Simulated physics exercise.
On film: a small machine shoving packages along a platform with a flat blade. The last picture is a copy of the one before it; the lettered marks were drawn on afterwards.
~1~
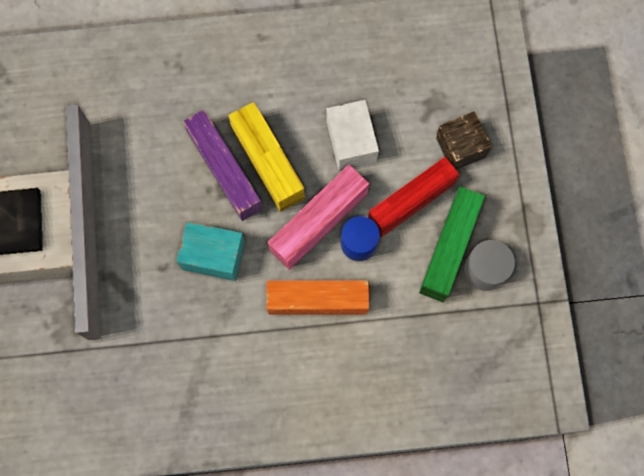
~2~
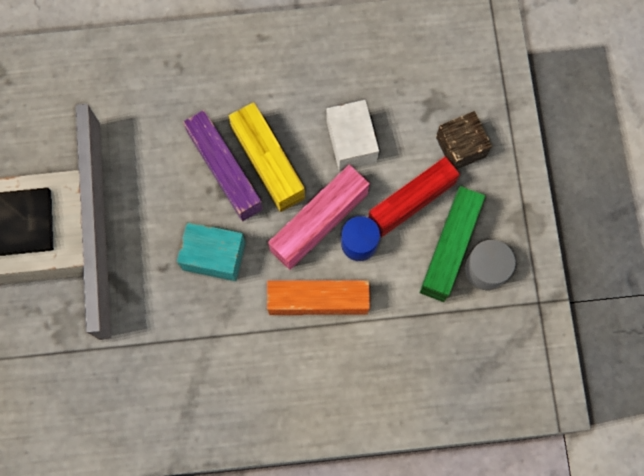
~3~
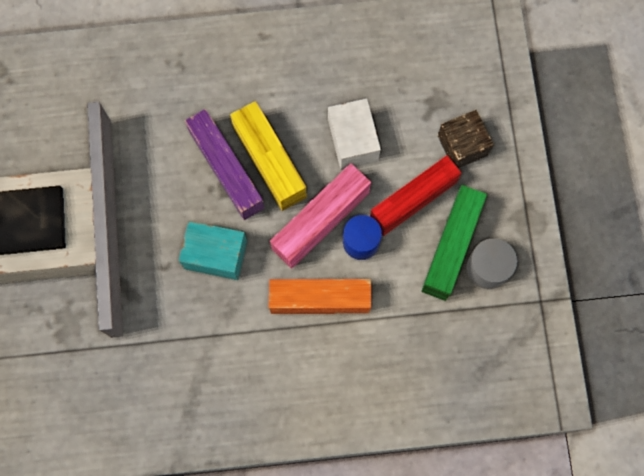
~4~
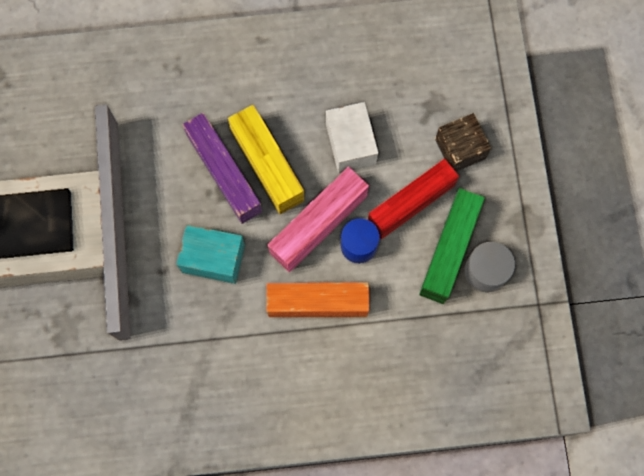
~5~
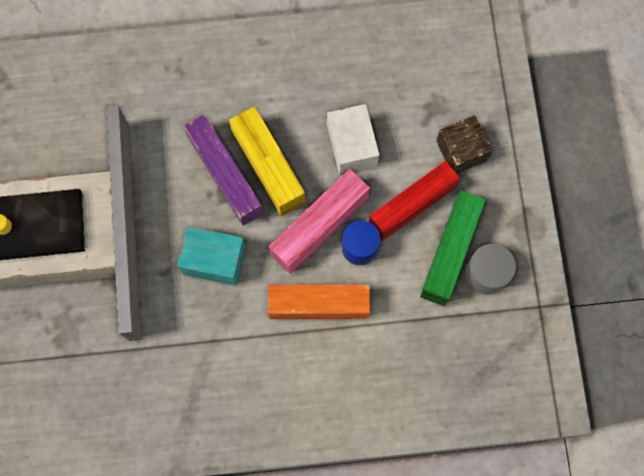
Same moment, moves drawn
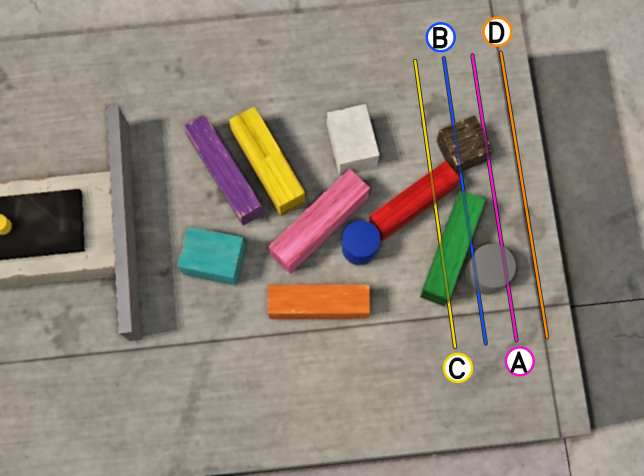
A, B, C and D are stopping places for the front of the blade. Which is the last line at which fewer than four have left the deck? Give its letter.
It should halt at C.
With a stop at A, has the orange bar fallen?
No.
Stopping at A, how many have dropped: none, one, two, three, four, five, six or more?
Six or more.
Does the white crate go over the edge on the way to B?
No.
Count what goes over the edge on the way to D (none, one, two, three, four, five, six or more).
By then, six or more.
On the marked copy, A at (494, 193); B at (464, 196); C at (434, 199); D at (523, 190).
Taking C. A third of the way, robot (159, 212); yellow stick (281, 161); purple bar (251, 169).
Two thirds of the way, robot (273, 200); grey canister (534, 268); green stick (492, 249).
When it is over, robot (361, 191); grey canister over the edge; green stick over the edge; two fallen.
As for the rest, A drops seven; B drops five; D drops ten.
